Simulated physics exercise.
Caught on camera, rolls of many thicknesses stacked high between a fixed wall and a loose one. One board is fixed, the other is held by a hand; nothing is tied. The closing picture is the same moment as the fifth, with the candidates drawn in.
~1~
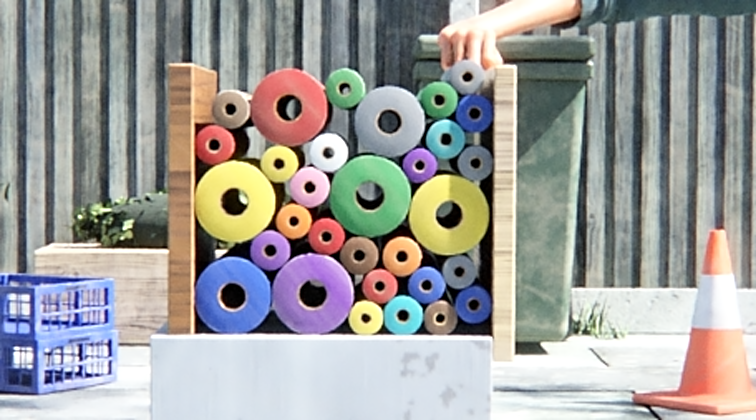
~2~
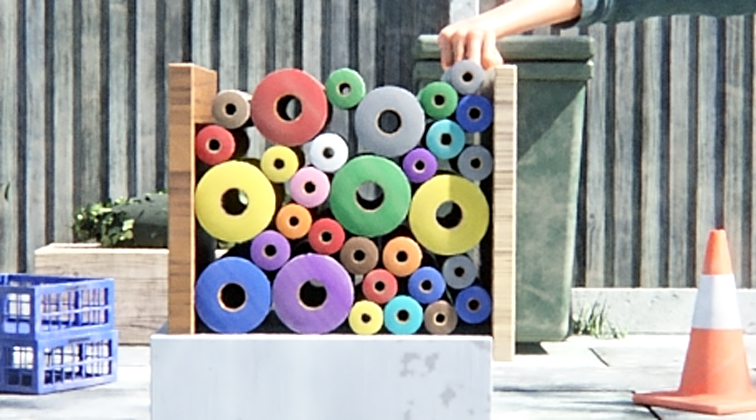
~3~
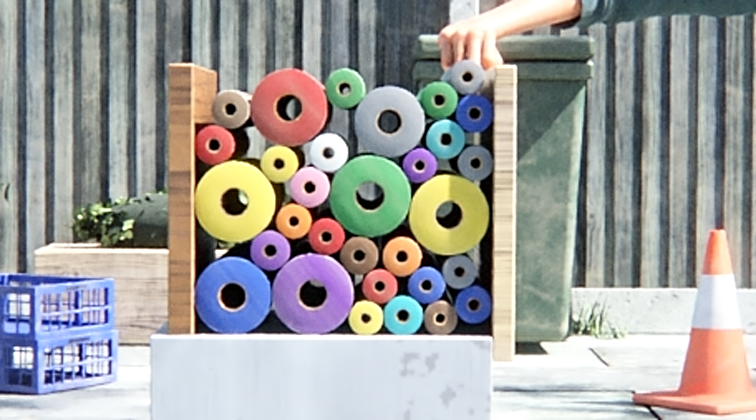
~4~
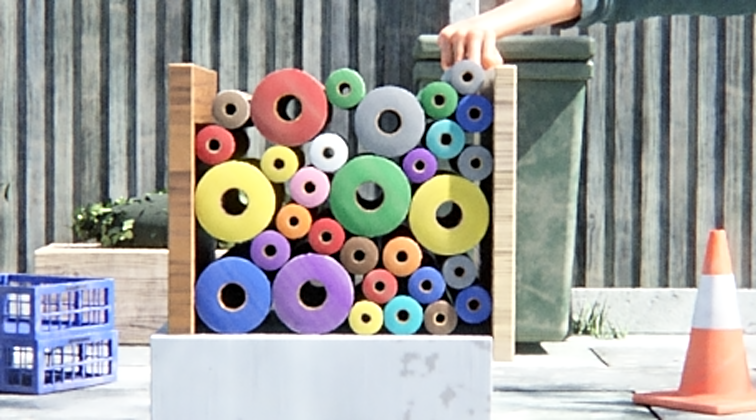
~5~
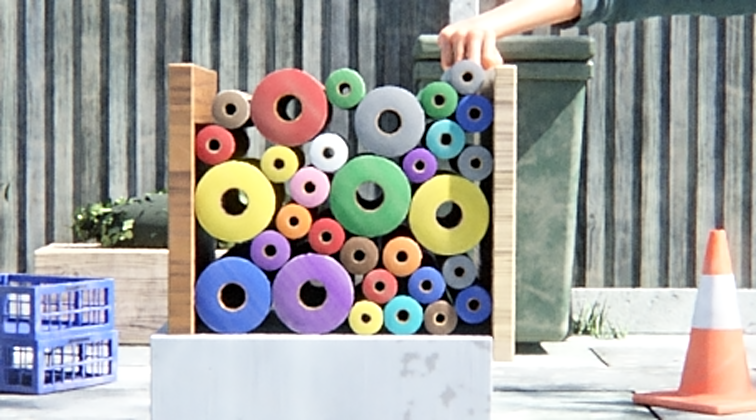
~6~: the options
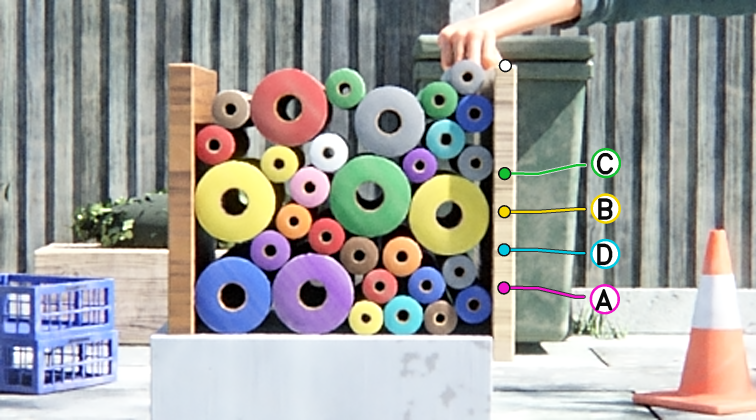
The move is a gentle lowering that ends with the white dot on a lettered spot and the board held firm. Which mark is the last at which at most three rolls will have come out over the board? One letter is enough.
Stop at C.
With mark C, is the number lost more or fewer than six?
It loses fewer than six.
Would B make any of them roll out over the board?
Yes, at B.
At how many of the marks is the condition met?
The number is one.
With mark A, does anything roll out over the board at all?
Yes, at A.
On the copy, A at (504, 288); B at (504, 212); C at (504, 174); D at (504, 250); the white dot at (505, 65).
On C. First, top of the board (494, 121).
Then, top of the board (494, 174).
Finally, top of the board (494, 174), three out over the board.
By contrast, A more than three out over the board; B more than three out over the board; D more than three out over the board.
